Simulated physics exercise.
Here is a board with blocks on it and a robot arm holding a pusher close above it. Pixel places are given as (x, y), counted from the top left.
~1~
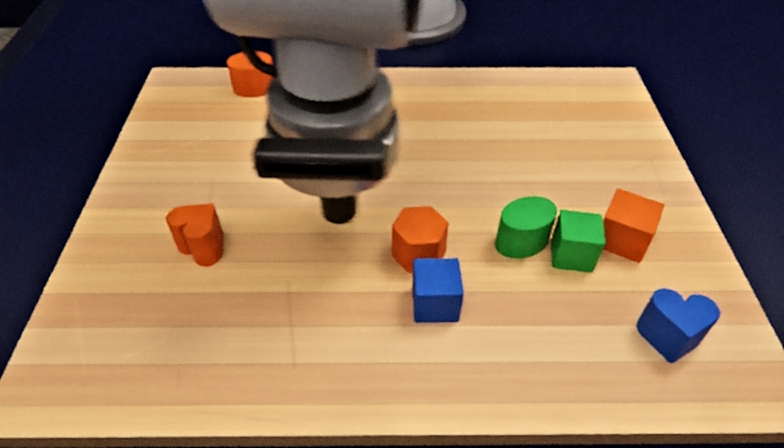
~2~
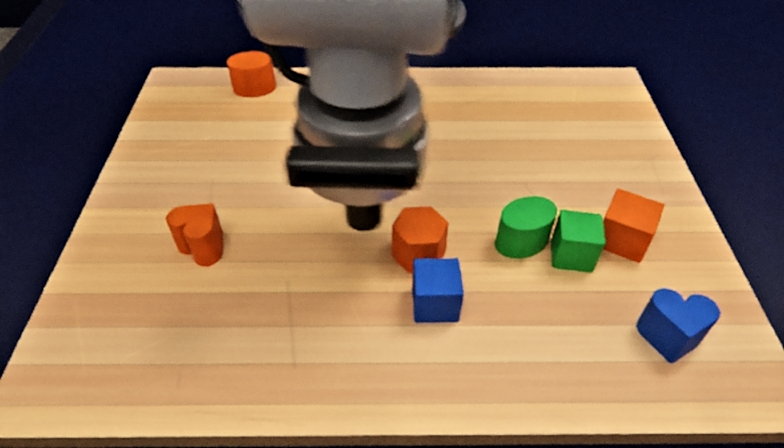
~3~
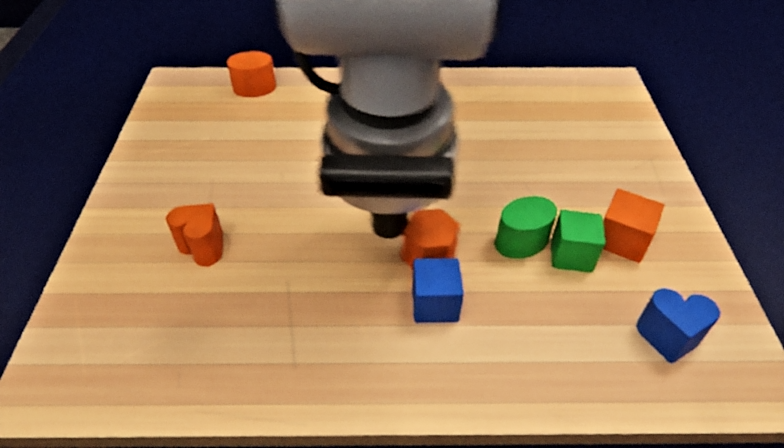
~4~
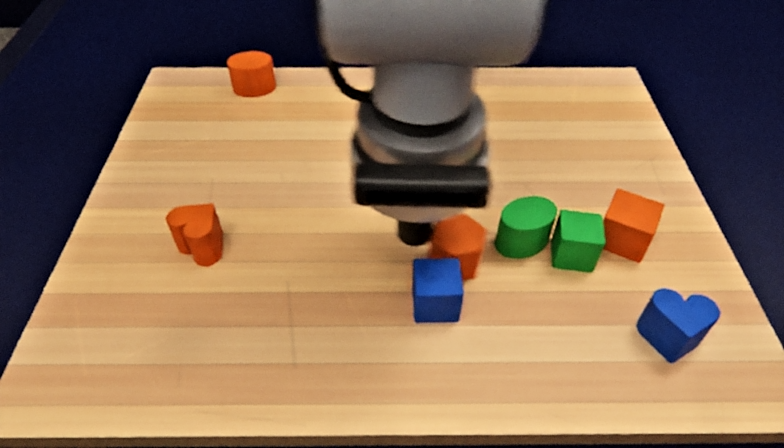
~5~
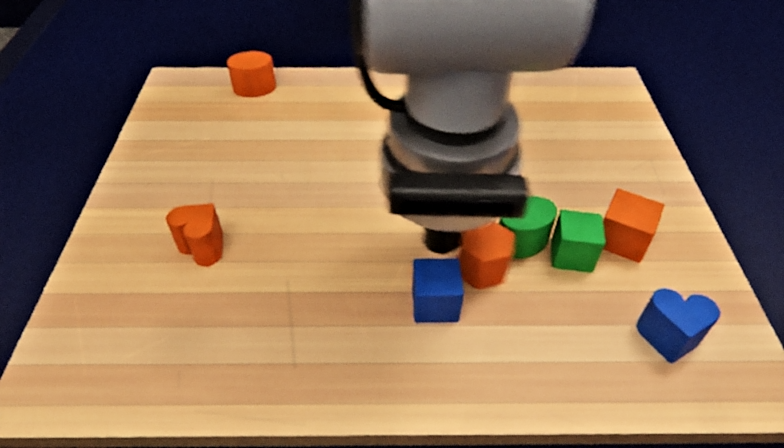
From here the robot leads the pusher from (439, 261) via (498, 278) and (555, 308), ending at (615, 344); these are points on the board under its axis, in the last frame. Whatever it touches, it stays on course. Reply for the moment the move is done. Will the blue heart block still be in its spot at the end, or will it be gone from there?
The block in question is displaced by the end.
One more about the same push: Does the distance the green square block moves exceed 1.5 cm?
My answer is no.
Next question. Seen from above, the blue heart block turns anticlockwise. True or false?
My answer: False.
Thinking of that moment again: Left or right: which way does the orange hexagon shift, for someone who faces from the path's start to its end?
Sideways shift: Left.
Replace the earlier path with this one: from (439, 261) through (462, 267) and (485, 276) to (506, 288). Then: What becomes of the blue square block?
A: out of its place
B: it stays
Correct choice: B.
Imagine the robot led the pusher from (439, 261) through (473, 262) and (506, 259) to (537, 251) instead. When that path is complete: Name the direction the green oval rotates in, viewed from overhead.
Spins counterclockwise.
On the path given first. One third of the way, pusher at (503, 258); orange hexagon at (552, 259); green oval at (538, 211), turned 20° anticlockwise.
Two thirds of the way, pusher at (563, 289); orange hexagon at (614, 278), turned 25° anticlockwise; green oval at (538, 211), turned 20° anticlockwise.
At the end, pusher at (625, 325); blue square block not moved; orange hexagon at (641, 280), turned 60° anticlockwise; green oval at (538, 211), turned 20° anticlockwise; green square block not moved; blue heart block at (701, 310), turned 25° clockwise.
